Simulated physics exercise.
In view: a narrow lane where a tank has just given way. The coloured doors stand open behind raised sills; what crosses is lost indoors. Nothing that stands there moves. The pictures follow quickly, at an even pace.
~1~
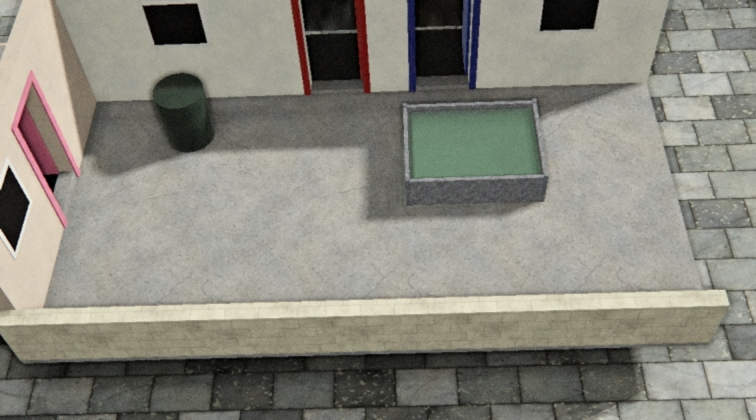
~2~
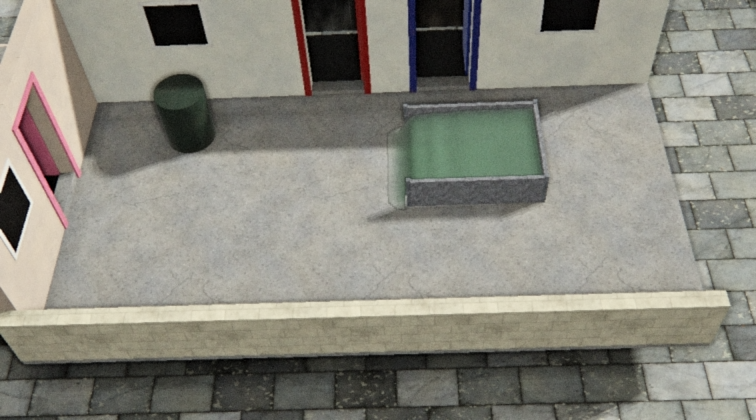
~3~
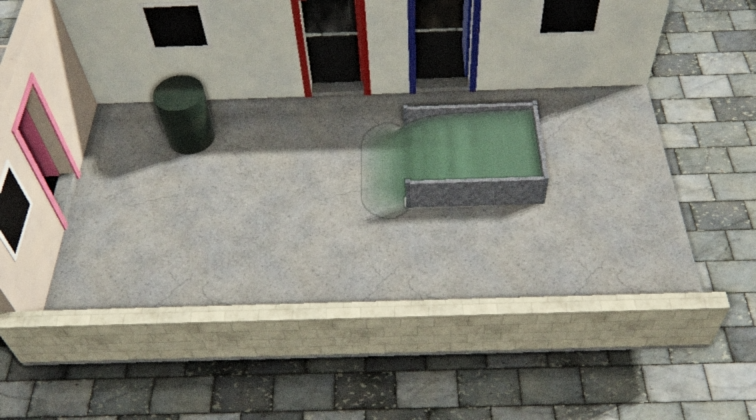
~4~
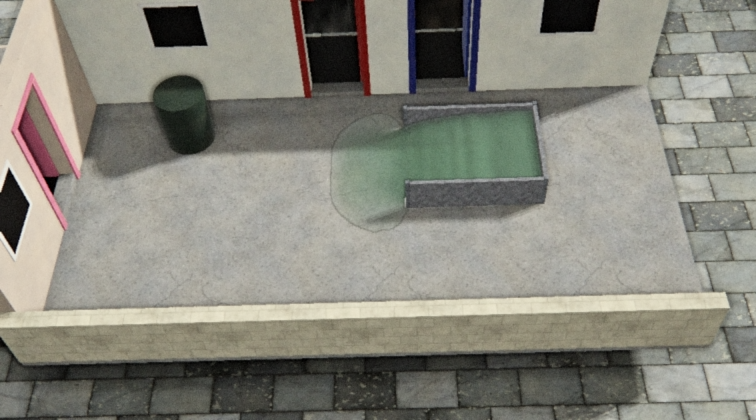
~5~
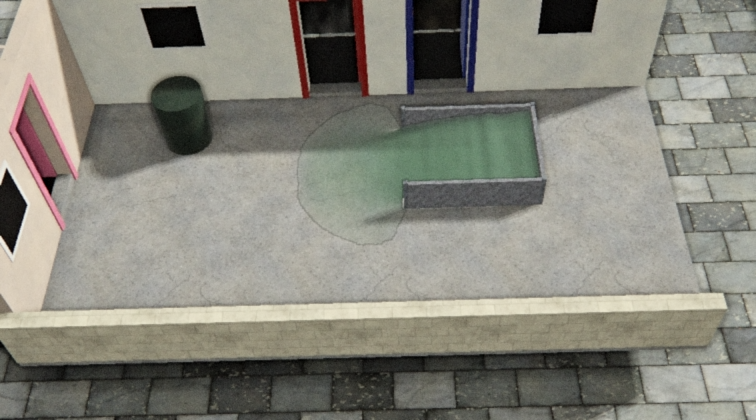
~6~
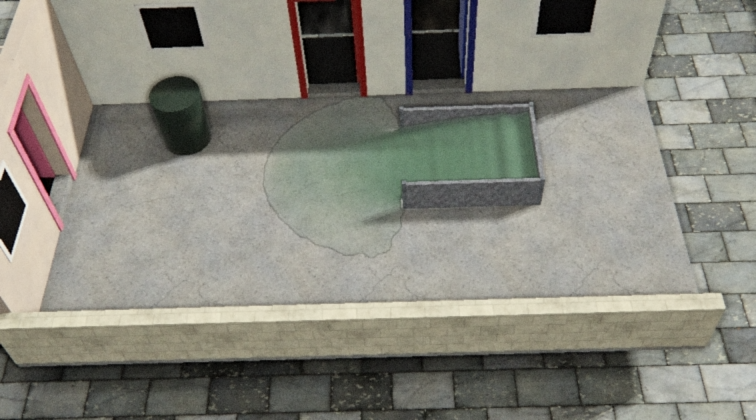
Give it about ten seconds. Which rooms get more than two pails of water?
One by one: The red door stays under that; the pink door stays under that; the blue door stays under that.
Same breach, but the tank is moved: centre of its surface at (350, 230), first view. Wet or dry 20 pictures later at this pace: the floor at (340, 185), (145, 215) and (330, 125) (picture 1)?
As listed: Not flooded, wet, free of water.
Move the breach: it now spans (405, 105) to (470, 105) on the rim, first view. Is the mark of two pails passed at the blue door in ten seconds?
Then: Blue door is over.
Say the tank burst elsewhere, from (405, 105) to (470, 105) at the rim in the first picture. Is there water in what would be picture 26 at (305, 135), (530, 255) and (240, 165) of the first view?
In that order: Flooded, clear, wet.
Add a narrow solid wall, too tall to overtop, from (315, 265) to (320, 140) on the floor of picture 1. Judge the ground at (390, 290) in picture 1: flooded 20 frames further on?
At that place: Under water.
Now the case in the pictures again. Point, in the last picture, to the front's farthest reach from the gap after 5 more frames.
I would point to (148, 198).
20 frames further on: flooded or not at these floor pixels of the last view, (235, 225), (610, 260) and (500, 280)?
In that order: Wet, clear, dry.
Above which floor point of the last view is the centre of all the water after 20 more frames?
I would point to (247, 189).
A moment on, water covers 30 % of the floor; the red door wet at the sill, nothing in, the pink door not reached, the blue door not reached.
Next, water covers 40 % of the floor; the red door wet at the sill, nothing in, the pink door wet at the sill, nothing in, the blue door not reached.
Then, water covers 55 % of the floor; the red door under two buckets in, the pink door under two buckets in, the blue door not reached.
Later, water covers 50 % of the floor; the red door under two buckets in, the pink door under two buckets in, the blue door not reached.
In the end, water covers 75 % of the floor; the red door under two buckets in, the pink door under two buckets in, the blue door wet at the sill, nothing in.
